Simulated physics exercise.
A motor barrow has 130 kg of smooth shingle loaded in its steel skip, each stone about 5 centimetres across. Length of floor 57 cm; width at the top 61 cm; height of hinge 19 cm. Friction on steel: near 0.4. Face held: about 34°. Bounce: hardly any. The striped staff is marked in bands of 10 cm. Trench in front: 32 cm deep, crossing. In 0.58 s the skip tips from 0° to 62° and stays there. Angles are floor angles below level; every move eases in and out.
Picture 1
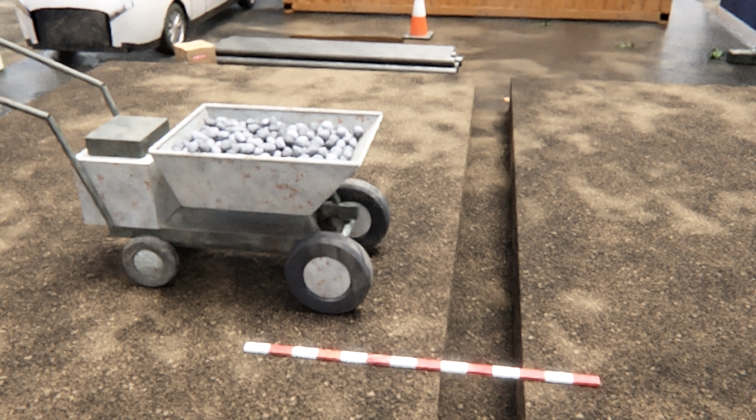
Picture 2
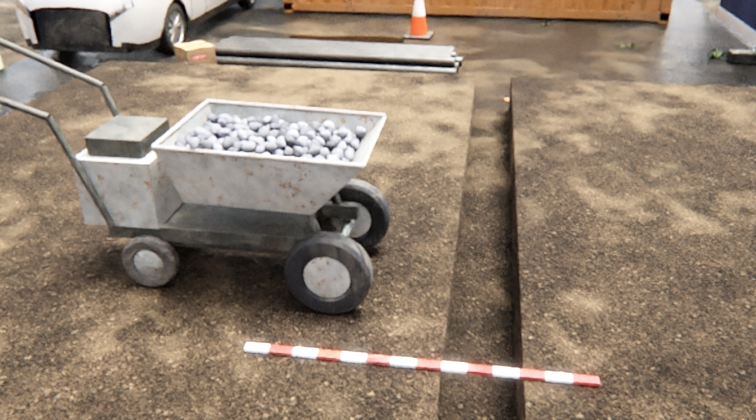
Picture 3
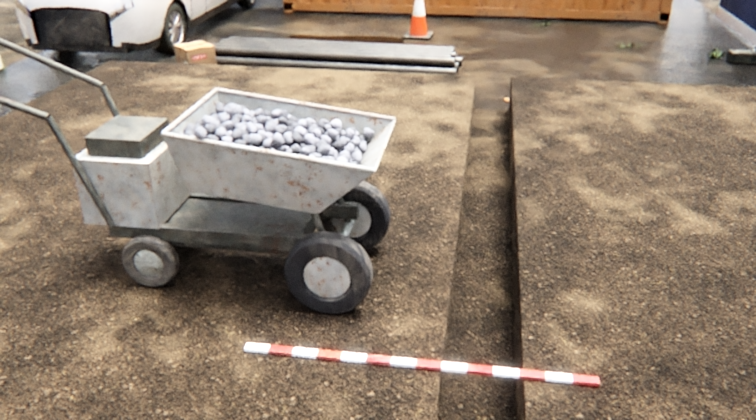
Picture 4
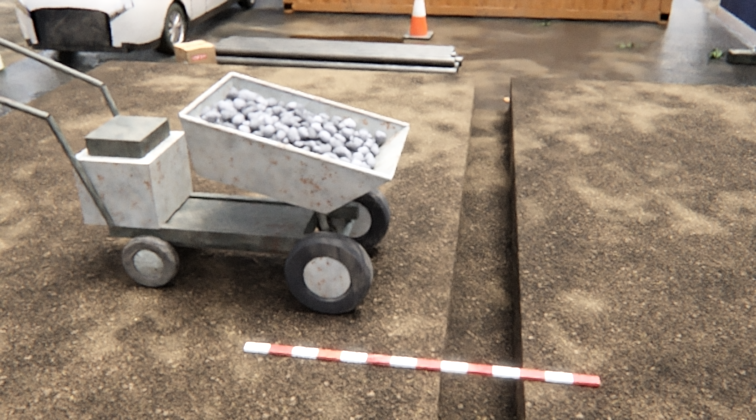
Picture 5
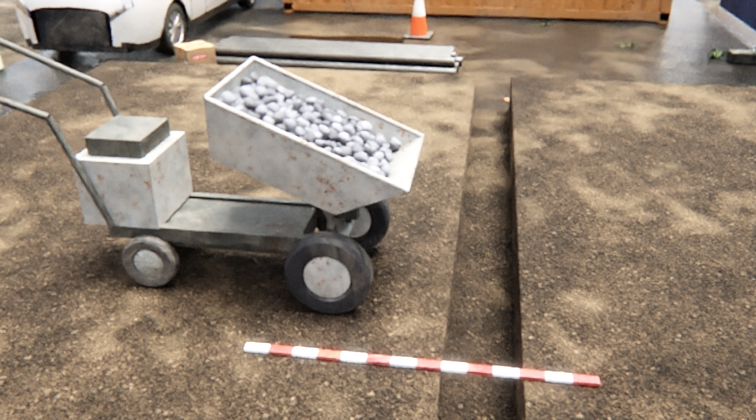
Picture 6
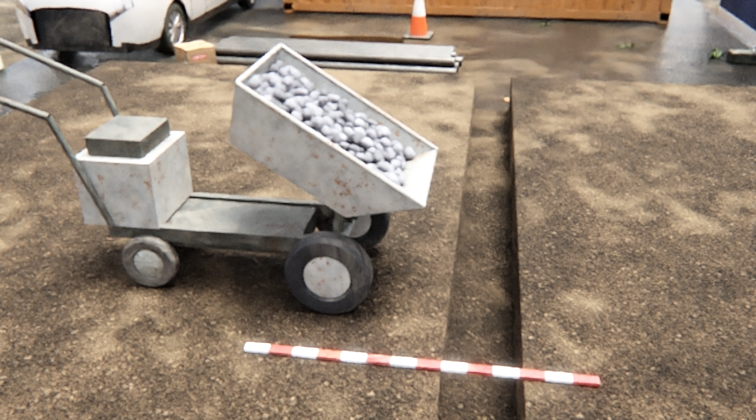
Grey skip of smooth stones on a motor barrow tilting steadily down to the right beside a trench, its rear end rising.
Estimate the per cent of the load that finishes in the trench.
Roughly 49 percent.
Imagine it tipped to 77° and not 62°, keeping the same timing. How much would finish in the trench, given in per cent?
In that case some 50 per cent.
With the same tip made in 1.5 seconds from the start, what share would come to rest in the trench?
Trench share: Approx. 75%.
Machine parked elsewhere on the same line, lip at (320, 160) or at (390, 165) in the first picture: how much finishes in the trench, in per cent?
I'd expect some 80 per cent, then some 30.
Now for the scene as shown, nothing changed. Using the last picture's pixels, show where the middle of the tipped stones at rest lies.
Roughly at pixel (530, 289).
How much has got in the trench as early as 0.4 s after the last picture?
Something like 20 in a hundred.
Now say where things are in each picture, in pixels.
In the first frame, the skip is at 0°, its lip at (359, 165); the top of the load is at (274, 130).
In the second frame, the skip is at 2°, its lip at (363, 166); the top of the load is at (263, 126).
In the third frame, lip at (374, 171), floor tilted 7°, highest stones at (235, 117).
In the fourth frame, the skip is at 14°, its lip at (390, 179); the top of the load is at (242, 99).
In the fifth frame, the skip is at 23°, its lip at (408, 191); the top of the load is at (254, 86).
In the sixth frame, the skip is at 33°, its lip at (424, 206); the top of the load is at (277, 74).
Then, 0.1 s after the last picture the floor is at 52°, 100 % in the skip; the foremost stones are at (435, 206).
Then, 0.4 s after the last picture the floor is at 62°, 78 % in the skip, 20 % in the trench, 2 % past the trench; the foremost stones are at (531, 283).
Then, 0.7 s after the last picture the floor is at 62°, 21 % in the skip, 29 % in the trench, 50 % past the trench; the foremost stones are at (718, 319).
Then, 2.7 s after the last picture the floor is at 62°, 0 % in the skip, 49 % in the trench, 51 % past the trench; the foremost stones are past the picture's edge.
